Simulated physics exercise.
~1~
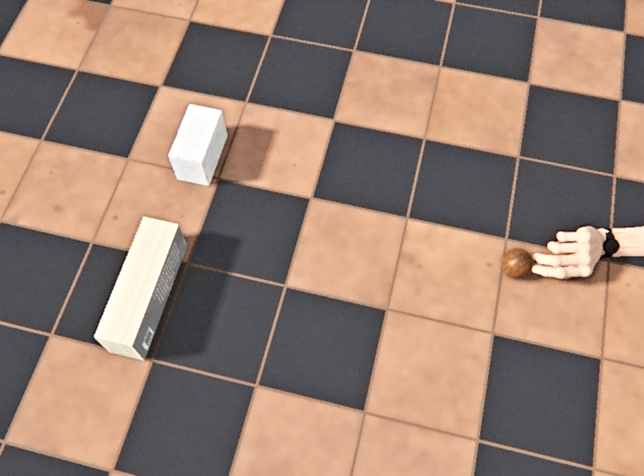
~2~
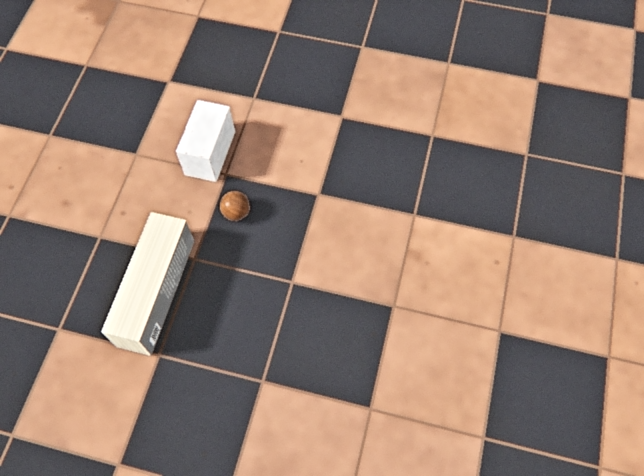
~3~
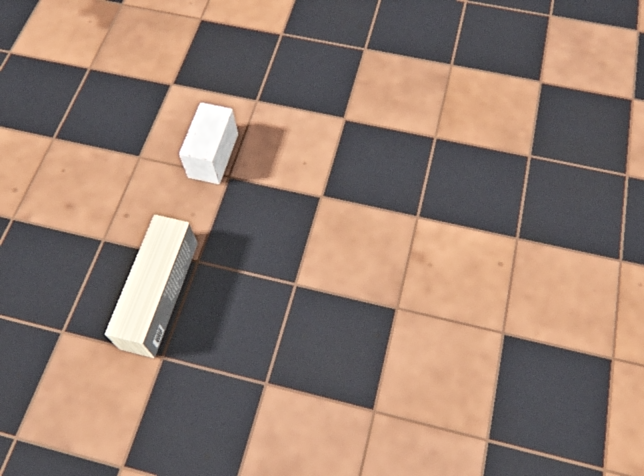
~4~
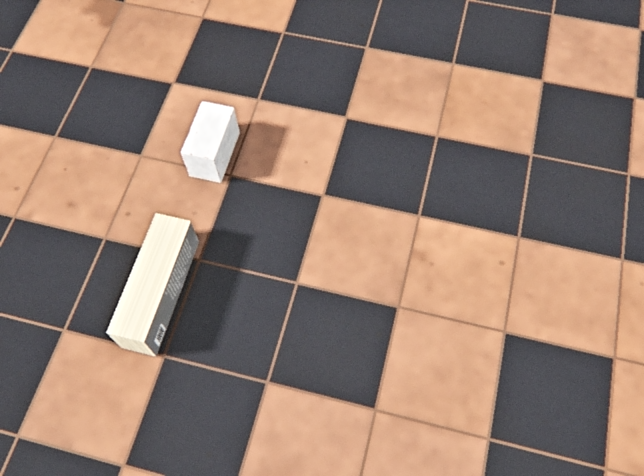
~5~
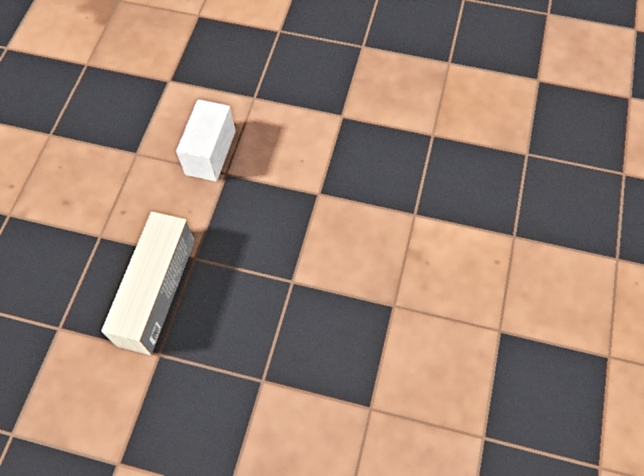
The clip opens on a floor of orange and black tiles, with a white block and a longer, pale book-like block with a grey side standing apart at the left, and a hand at the right edge beside a small, round, brown onion. The hand lets go and draws back out of view as the onion rolls left across the tiles. It reaches the space just before the gap between the two blocks. The onion then goes through the gap and is no longer in view. Both blocks stay standing in place, while the view sways slightly over the still floor.
